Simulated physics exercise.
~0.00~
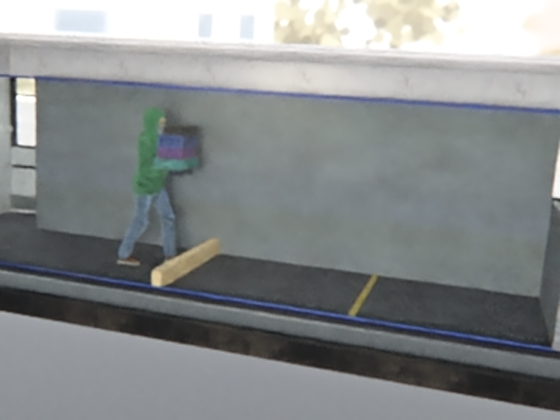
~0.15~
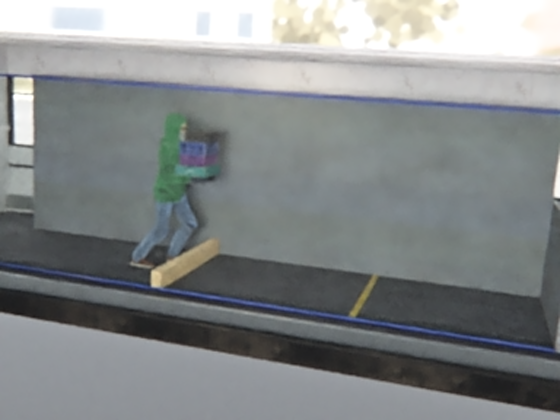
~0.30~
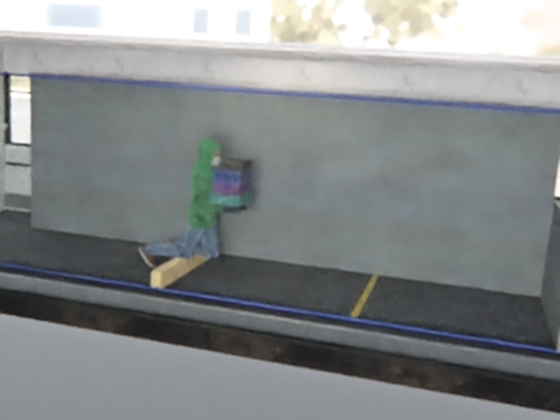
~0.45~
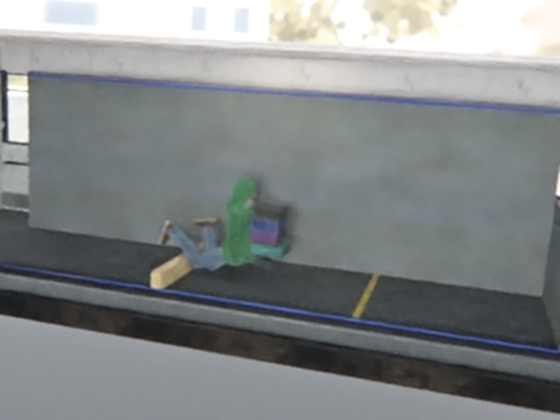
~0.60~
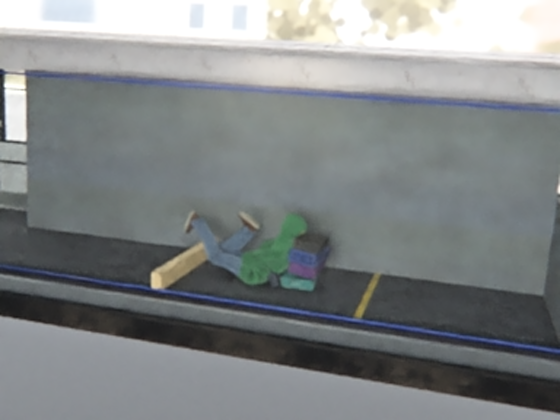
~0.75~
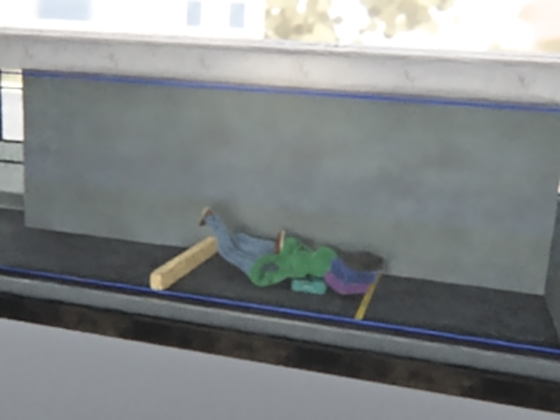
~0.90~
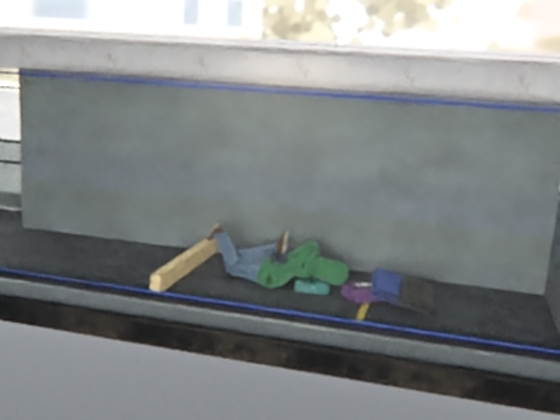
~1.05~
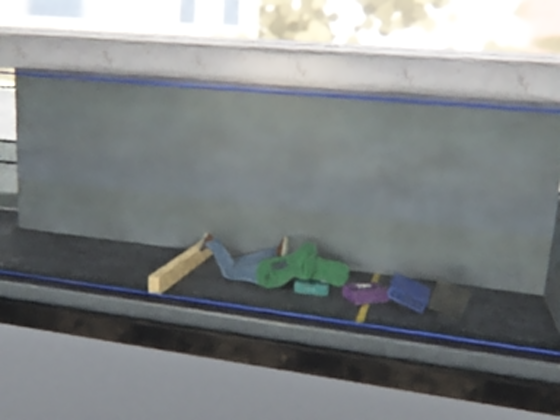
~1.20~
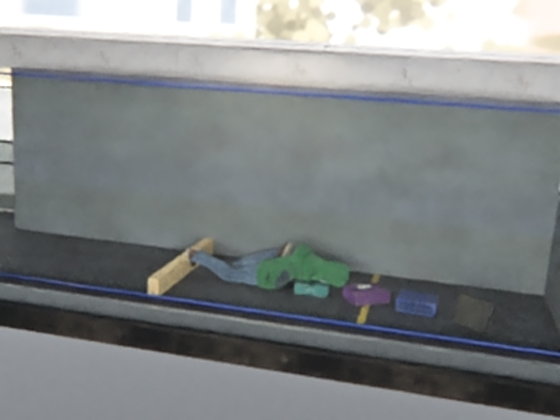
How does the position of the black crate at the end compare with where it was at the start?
At the start it is at the top of the stack held by the courier, left of the yellow line. By the end it lies on the floor to the right of the line, the farthest right of the scattered boxes.
